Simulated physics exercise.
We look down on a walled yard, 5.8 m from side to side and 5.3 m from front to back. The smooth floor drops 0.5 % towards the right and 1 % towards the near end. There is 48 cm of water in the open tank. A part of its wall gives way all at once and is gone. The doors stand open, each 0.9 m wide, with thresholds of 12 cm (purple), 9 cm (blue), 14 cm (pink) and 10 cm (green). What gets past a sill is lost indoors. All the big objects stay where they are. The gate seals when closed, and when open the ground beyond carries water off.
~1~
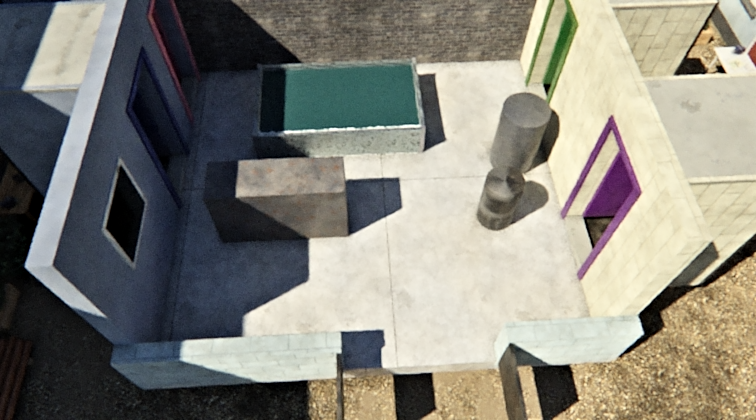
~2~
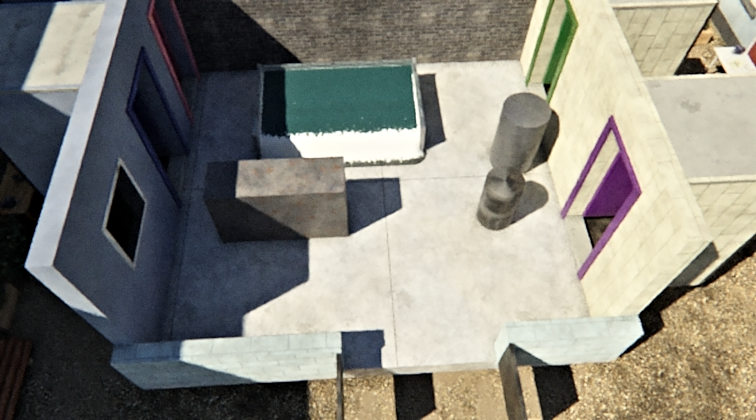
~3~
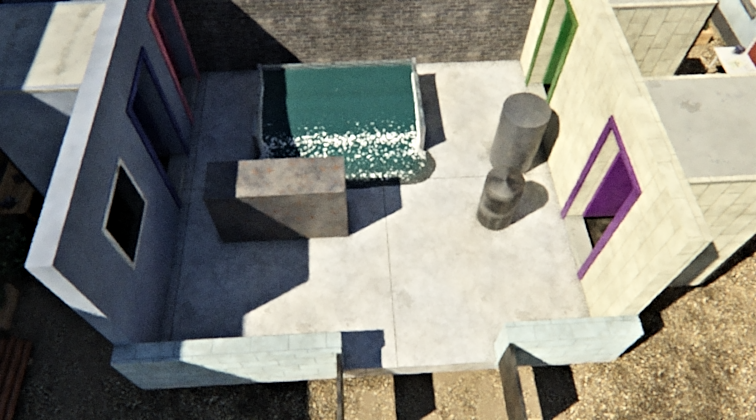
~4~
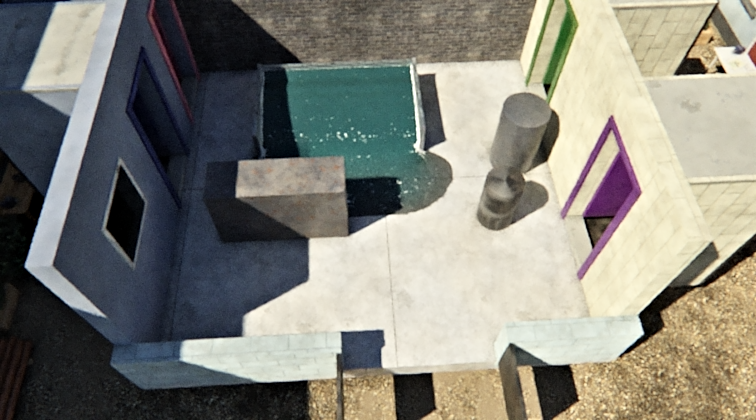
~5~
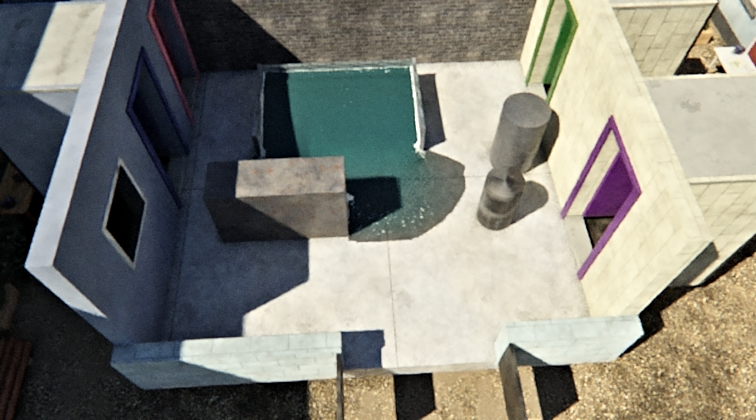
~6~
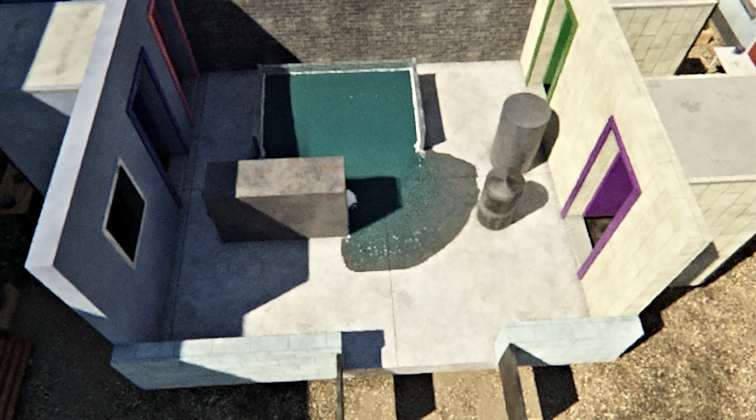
At first, green water sits still in an open tank against the brick wall of a walled yard, near a brown block and a grey pillar. The tank's near side gives way and white, foaming water pours out, then a dark green sheet spreads across the pale floor, past the block and towards the pillar's base.
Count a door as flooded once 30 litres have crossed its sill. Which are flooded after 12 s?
Within that time: At the purple door it does not reach the limit; at the blue door it passes the limit; at the pink door it keeps below the limit; at the green door it stays under the limit.
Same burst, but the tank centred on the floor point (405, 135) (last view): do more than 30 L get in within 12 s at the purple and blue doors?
Against that limit: Purple below, blue under.
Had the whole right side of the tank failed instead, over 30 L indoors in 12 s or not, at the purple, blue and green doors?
Against that limit: Purple not over, blue under, green over.
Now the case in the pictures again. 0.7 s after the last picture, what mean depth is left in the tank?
Roughly 20 cm on average.
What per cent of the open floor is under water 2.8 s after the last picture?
Some 65 per cent of it.
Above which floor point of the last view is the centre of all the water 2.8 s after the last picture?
Around (363, 197).
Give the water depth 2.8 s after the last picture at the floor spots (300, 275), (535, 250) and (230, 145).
Roughly 0, 3 and 1 cm, in turn.
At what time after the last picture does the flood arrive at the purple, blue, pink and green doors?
Arrival: Purple 2.2 s, blue 0.6 s, pink 1.6 s, green 3.8 s.
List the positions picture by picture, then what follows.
In the first picture, still water, 48 cm deep, in the open tank at (338, 99).
In the second picture, water pours out at (341, 147) and has run 1.3 m, to (421, 156); typically 4 cm deep outside, 48 cm at the open tank's back.
In the third picture, water pours out at (341, 148) and has run 1.4 m, to (429, 164); typically 9 cm deep outside, 48 cm at the open tank's back.
In the fourth picture, the front is at (437, 192), 1.7 m from the gap at (341, 148); 2.9 m2 of floor is under water; 44 cm left at the back of the open tank.
In the fifth picture, water pours out at (341, 148) and has run 2.0 m, to a hidden place; typically 8 cm deep outside, 40 cm at the open tank's back.
In the sixth picture, the front is at (429, 250), 2.2 m from the gap at (341, 148); 4.6 m2 of floor is under water; 40 cm left at the back of the open tank.
Then, 0.7 s after the last picture water covers 35 % of the floor and is deepest (35 cm) near (310, 204); purple door not reached, blue door 10 cm at the sill, 0 L in, pink door not reached, green door not reached.
Then, 1.5 s after the last picture water covers 50 % of the floor and is deepest (24 cm) near (183, 191); purple door not reached, blue door 21 cm at the sill, 36 L in, pink door not reached, green door not reached.
Then, 2.8 s after the last picture water covers 65 % of the floor and is deepest (22 cm) near (591, 337); purple door 7 cm at the sill, 0 L in, blue door 13 cm at the sill, 88 L in, pink door 3 cm at the sill, 0 L in, green door not reached.
Then, 6.3 s after the last picture water covers 95 % of the floor and is deepest (8 cm) near (591, 337); purple door 6 cm at the sill, 0 L in, blue door 4 cm at the sill, 96 L in, pink door 5 cm at the sill, 0 L in, green door 2 cm at the sill, 0 L in.
Then, 11.3 s after the last picture water covers 95 % of the floor and is deepest (6 cm) near (578, 338); purple door 6 cm at the sill, 0 L in, blue door 3 cm at the sill, 96 L in, pink door 2 cm at the sill, 0 L in, green door 6 cm at the sill, 0 L in.
